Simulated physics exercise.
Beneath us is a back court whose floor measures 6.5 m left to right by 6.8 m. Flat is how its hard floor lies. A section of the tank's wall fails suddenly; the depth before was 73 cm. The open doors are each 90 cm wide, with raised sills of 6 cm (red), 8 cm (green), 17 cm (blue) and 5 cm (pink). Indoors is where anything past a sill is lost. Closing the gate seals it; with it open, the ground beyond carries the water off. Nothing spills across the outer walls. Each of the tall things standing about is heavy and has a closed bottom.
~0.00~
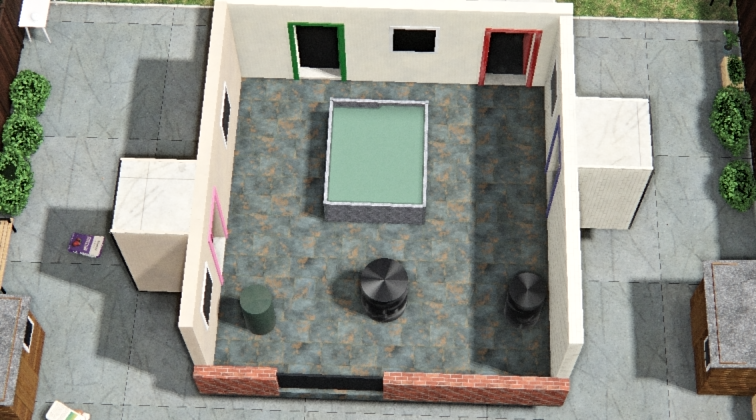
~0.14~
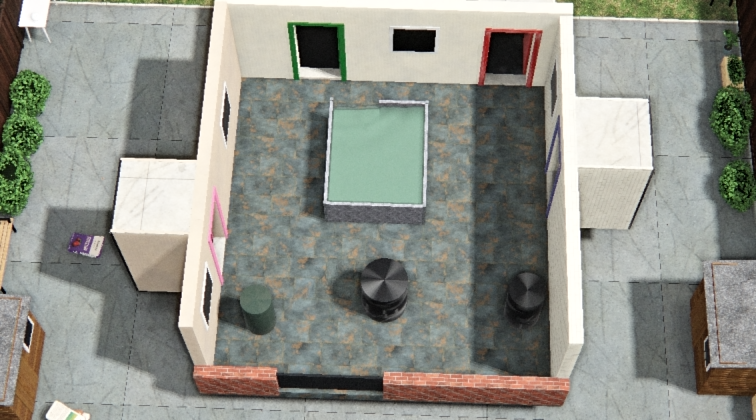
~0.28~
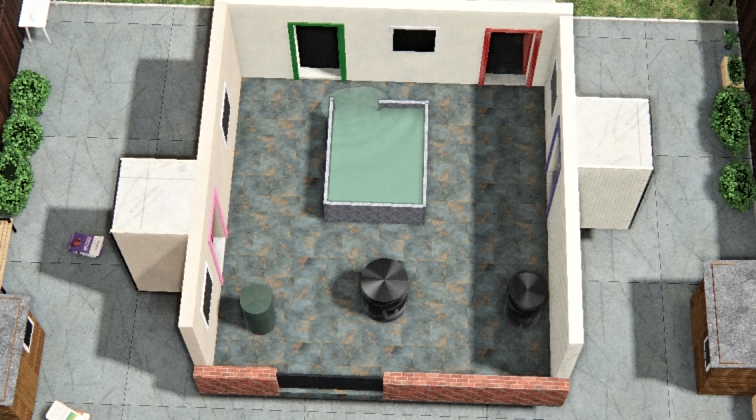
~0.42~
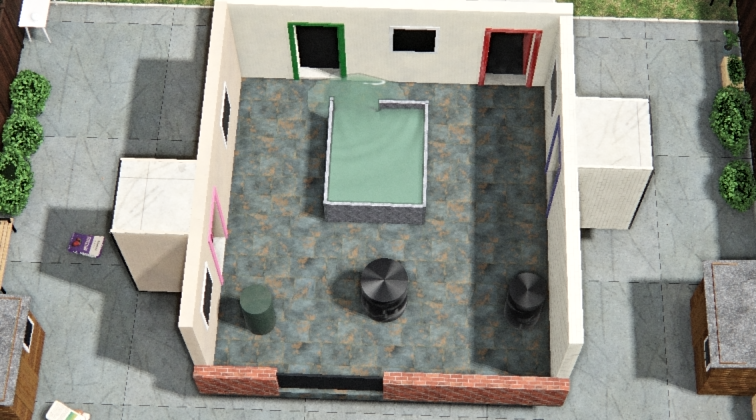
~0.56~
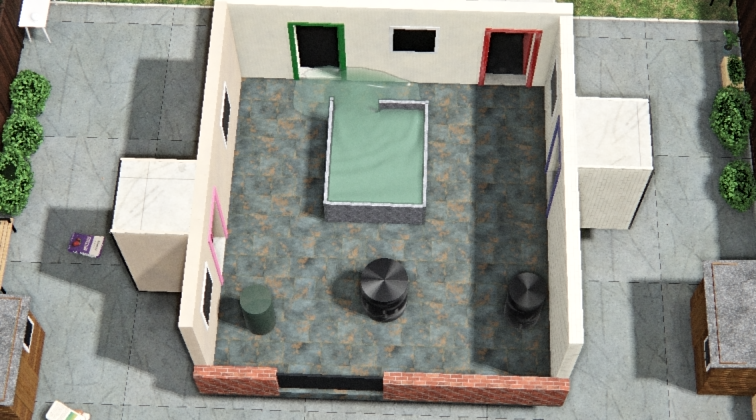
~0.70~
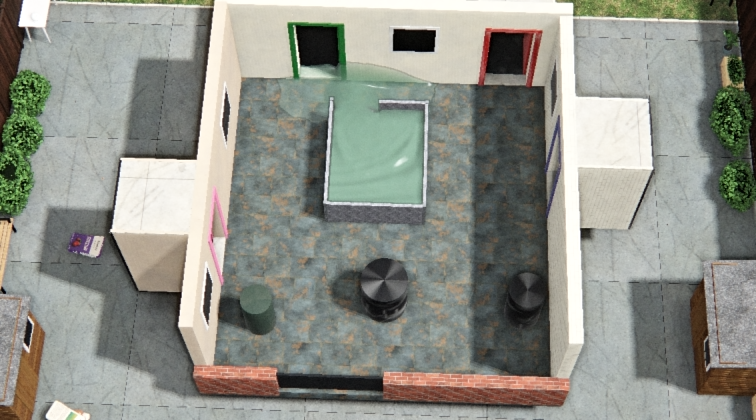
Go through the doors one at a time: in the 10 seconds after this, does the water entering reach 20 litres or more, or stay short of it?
Going through them: The red door reaches it; the green door reaches it; the blue door stays short; the pink door stays short.
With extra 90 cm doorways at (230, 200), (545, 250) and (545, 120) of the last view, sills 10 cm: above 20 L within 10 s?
Taking them in order, the first gets too little, the second too little and the third enough.
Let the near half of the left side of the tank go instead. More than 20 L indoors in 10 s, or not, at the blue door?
So for blue: No.
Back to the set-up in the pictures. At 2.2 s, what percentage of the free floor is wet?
About 25 per cent.
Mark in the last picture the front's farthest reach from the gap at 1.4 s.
Near (519, 88).
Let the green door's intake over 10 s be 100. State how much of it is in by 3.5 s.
About 70 per cent.
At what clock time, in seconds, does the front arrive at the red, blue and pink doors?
Red: 1.2 s; blue: 2.6 s; pink: 2.8 s.
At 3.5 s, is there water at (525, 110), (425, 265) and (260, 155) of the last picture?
Listed in turn: Swamped / spared so far / swamped.
After 1.4 s water covers 15 % of the floor and is deepest (57 cm) near (359, 84); red door 3 cm at the sill, 0 L in, green door 33 cm at the sill, 124 L in, blue door not reached, pink door not reached.
After 2.2 s water covers 25 % of the floor and is deepest (46 cm) near (359, 84); red door 5 cm at the sill, 0 L in, green door 29 cm at the sill, 273 L in, blue door not reached, pink door not reached.
After 3.5 s water covers 45 % of the floor and is deepest (33 cm) near (359, 84); red door 4 cm at the sill, 0 L in, green door 22 cm at the sill, 411 L in, blue door 9 cm at the sill, 0 L in, pink door 3 cm at the sill, 0 L in.
After 6.0 s water covers 90 % of the floor and is deepest (20 cm) near (351, 83); red door 9 cm at the sill, 30 L in, green door 15 cm at the sill, 544 L in, blue door 7 cm at the sill, 0 L in, pink door 3 cm at the sill, 0 L in.
After 10.0 s water covers 100 % of the floor and is deepest (12 cm) near (351, 83); red door 8 cm at the sill, 54 L in, green door 9 cm at the sill, 602 L in, blue door 4 cm at the sill, 0 L in, pink door 2 cm at the sill, 0 L in.
